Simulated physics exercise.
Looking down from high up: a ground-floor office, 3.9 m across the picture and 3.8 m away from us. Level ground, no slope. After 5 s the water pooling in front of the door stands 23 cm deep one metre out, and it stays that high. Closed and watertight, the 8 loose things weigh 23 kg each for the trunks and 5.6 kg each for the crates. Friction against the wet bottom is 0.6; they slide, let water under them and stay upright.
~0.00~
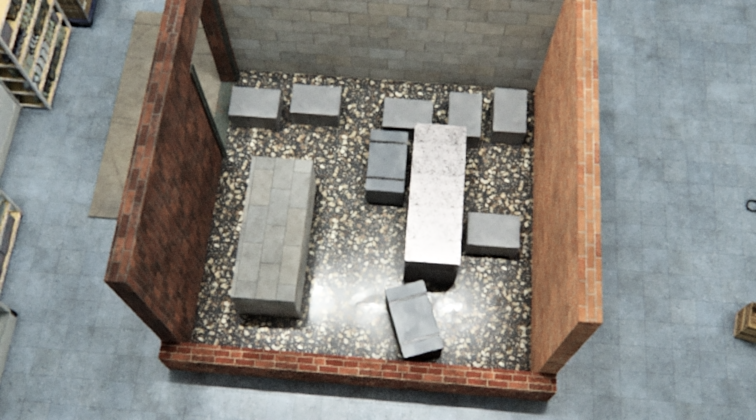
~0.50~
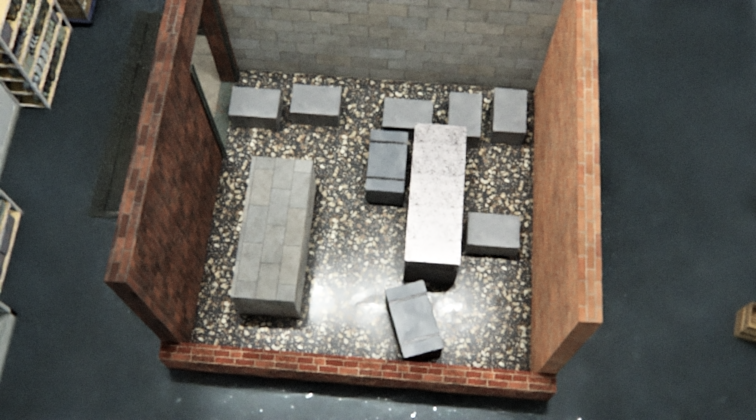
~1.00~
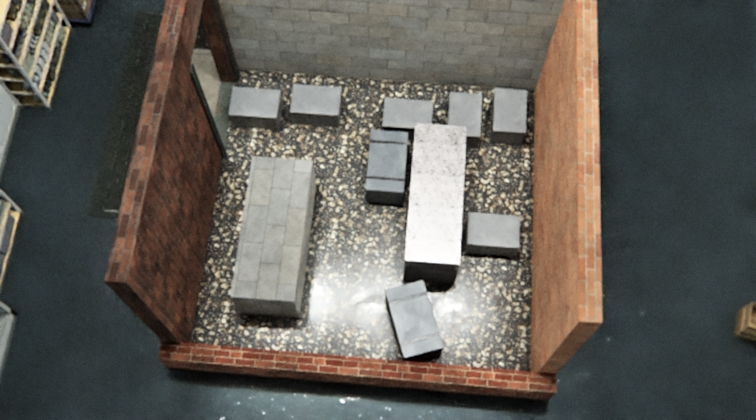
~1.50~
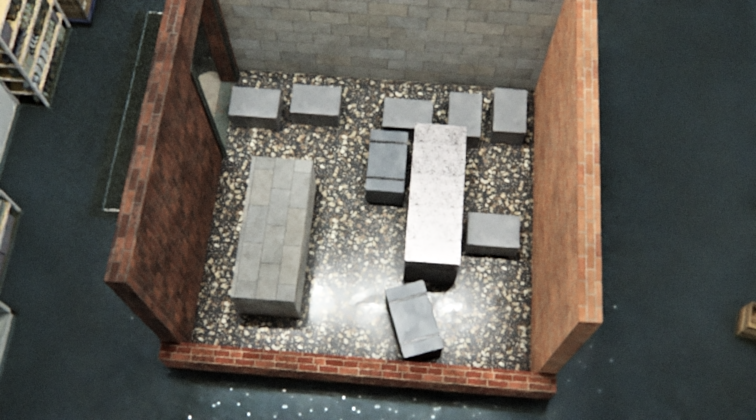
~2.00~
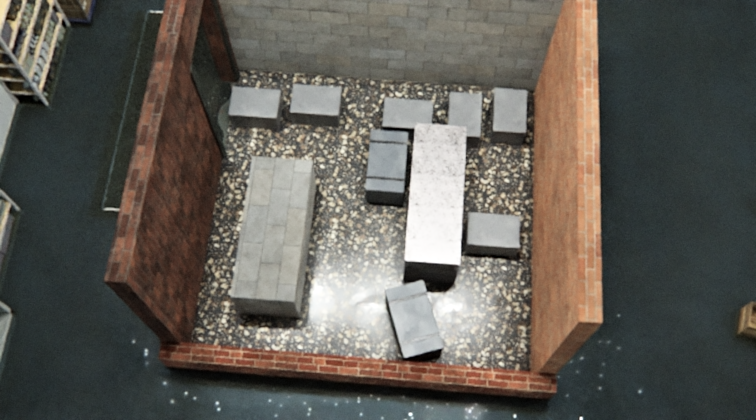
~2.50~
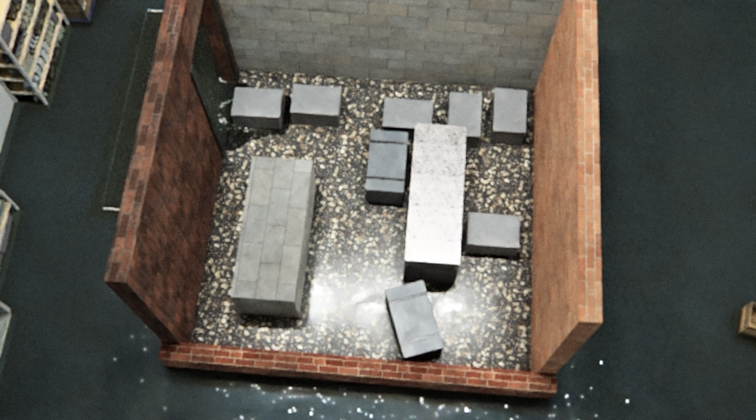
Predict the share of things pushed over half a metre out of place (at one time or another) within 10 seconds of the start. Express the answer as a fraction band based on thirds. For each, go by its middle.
The band is at least two thirds.
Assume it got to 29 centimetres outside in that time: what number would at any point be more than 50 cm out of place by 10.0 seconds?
The answer would then be 7.
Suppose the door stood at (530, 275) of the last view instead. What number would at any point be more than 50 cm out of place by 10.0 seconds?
So the tally would be 5.
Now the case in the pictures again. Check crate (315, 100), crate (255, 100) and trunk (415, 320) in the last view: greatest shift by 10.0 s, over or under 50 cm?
In turn: More, past it, short of it.
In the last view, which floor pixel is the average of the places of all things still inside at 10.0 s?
That lands at roughly (453, 234).
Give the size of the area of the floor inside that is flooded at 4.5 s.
Roughly 3.5 m2.
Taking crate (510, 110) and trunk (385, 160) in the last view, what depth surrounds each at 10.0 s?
First about 14 cm, second about 9 cm.
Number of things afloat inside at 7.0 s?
Total: 5.
After 3.5 s 0 of 8 are over 50 cm from their spots; 1 afloat.
After 4.5 s 1 of 8 are over 50 cm from their spots; 1 afloat.
After 7.0 s 3 of 8 are over 50 cm from their spots; 5 afloat.
After 10.0 s 6 of 8 are over 50 cm from their spots, and 6 have been at some point; 7 afloat.
